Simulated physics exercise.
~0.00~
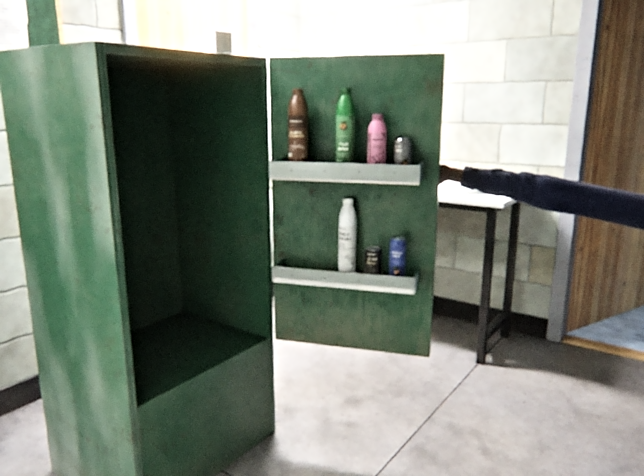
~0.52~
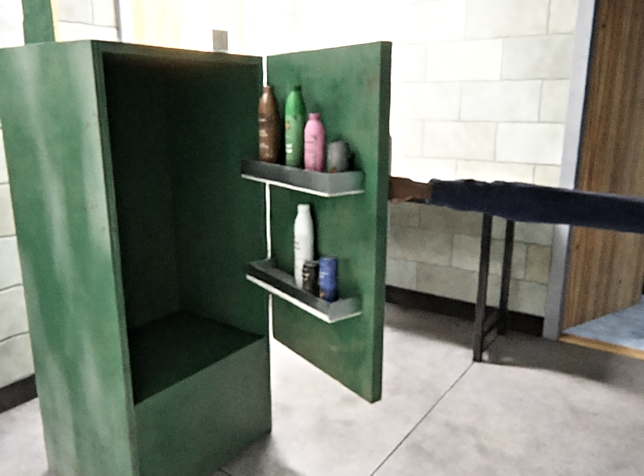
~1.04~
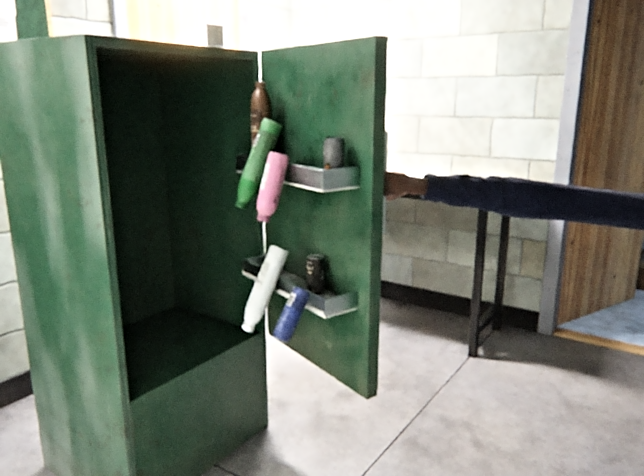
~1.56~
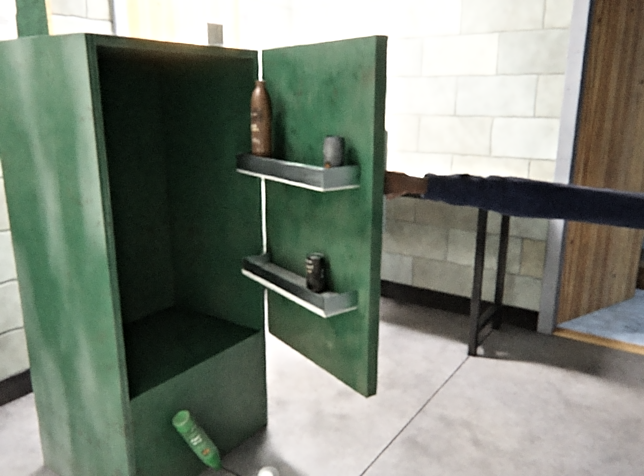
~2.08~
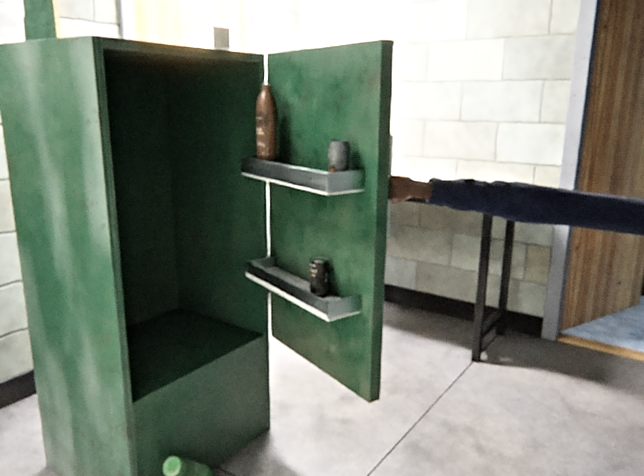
A tall green cabinet stands open on a grey floor before a pale block wall, seen from the front with a slightly swaying view, its door holding two racks of bottles and cans. Brown, green and pink bottles and a grey can fill the upper rack, with a white bottle, black can and blue can below. A dark-sleeved arm from the right swings the door partway toward closing, then it stops. The green, pink and white bottles and the blue can tip out and tumble down. The brown bottle, grey can and black can stay racked, while the green bottle lies low near the cabinet's base.
